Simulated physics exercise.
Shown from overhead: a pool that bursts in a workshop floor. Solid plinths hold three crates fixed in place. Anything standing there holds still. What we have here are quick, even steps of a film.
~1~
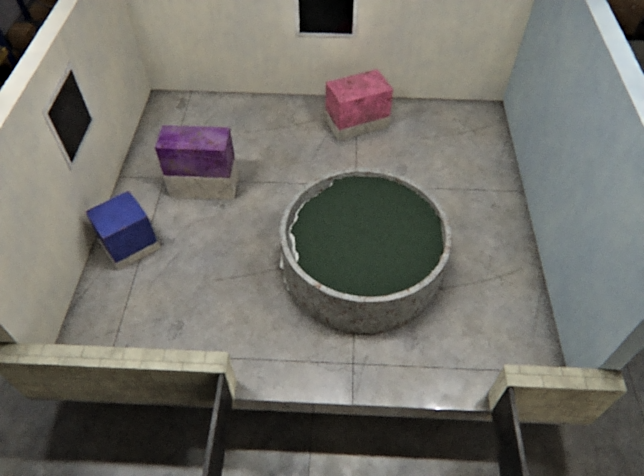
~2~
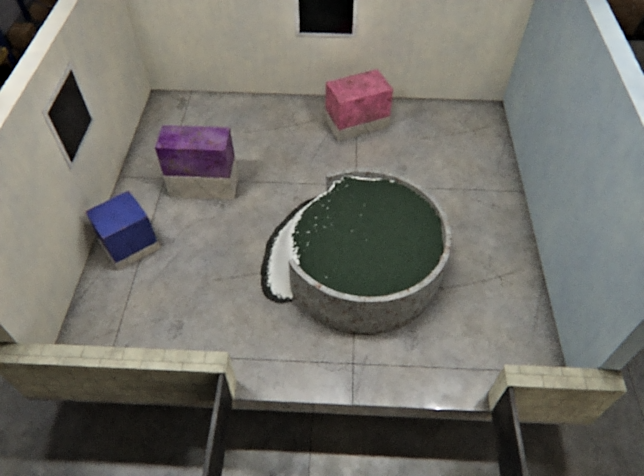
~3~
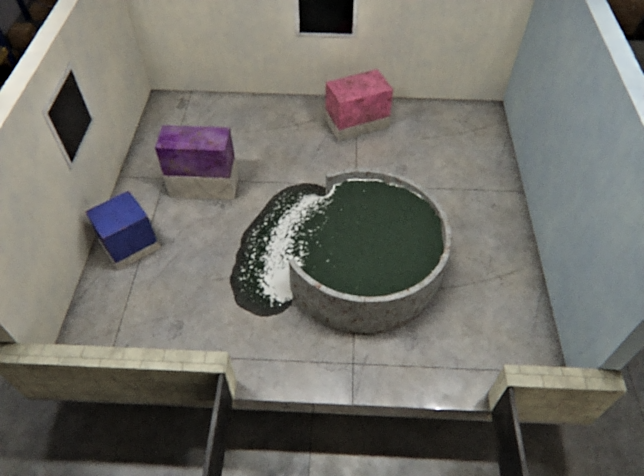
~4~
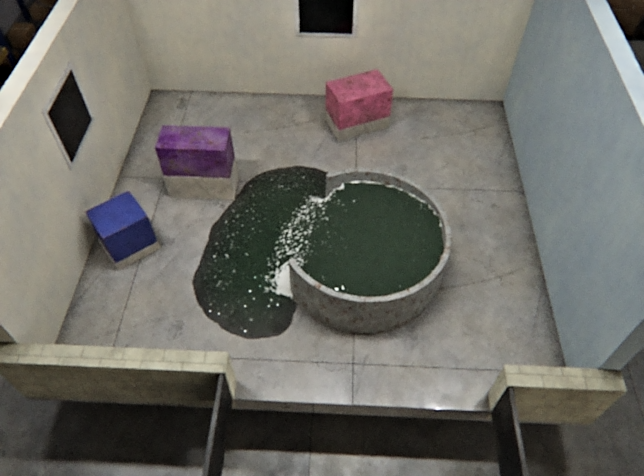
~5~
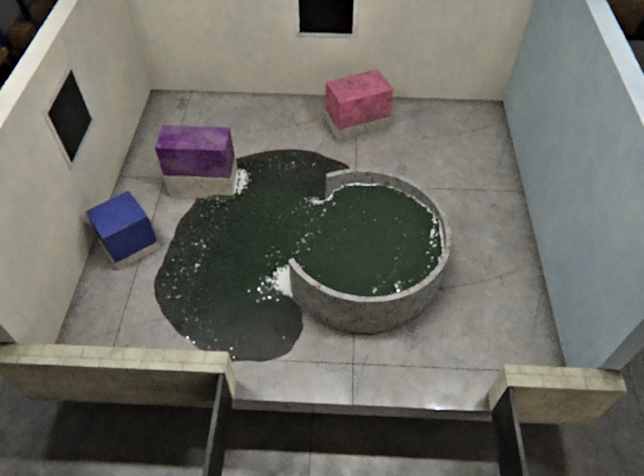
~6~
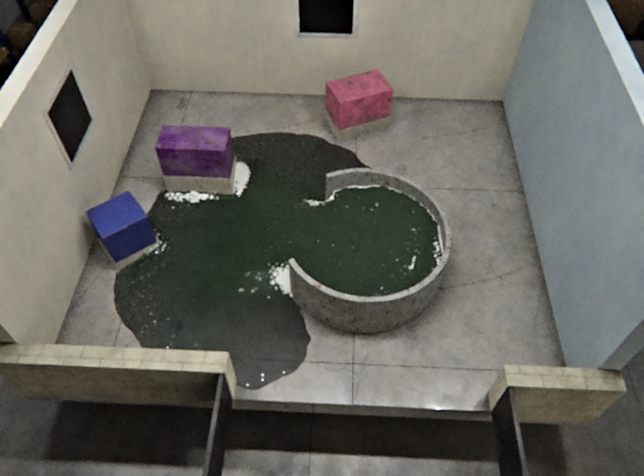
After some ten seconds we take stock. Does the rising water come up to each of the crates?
The purple crate has a tall enough plinth; the pink crate has a tall enough plinth; the blue crate has too short a plinth.
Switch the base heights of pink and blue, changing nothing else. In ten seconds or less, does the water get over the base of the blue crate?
The blue crate is overtopped.
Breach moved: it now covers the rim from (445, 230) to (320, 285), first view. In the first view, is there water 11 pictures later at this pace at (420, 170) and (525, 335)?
Note, points in order: Unreached; soaked.
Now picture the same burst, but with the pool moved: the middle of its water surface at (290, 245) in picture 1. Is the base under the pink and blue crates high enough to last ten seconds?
I reckon the pink one is unharmed, while the blue one is overrun.
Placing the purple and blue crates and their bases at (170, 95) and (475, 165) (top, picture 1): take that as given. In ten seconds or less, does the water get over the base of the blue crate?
The blue crate is untouched.
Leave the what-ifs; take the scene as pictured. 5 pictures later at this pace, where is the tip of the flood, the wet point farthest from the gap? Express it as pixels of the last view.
Roughly at (161, 93).
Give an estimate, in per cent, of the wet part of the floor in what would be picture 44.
About 85 %.
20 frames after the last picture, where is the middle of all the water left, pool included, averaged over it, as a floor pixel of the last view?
About (226, 216) in the last view.
A moment on, water covers 40 % of the floor; the purple crate water round its plinth, the pink crate water round its plinth, the blue crate water round its plinth.
Next, water covers 45 % of the floor; the purple crate water round its plinth, the pink crate water round its plinth, the blue crate water round its plinth.
Then, water covers 55 % of the floor; the purple crate water round its plinth, the pink crate water round its plinth, the blue crate water round its plinth.
Later, water covers 85 % of the floor; the purple crate water round its plinth, the pink crate water round its plinth, the blue crate water round its plinth.
In the end, water covers 100 % of the floor; the purple crate stayed above the water, the pink crate stayed above the water, the blue crate was topped.
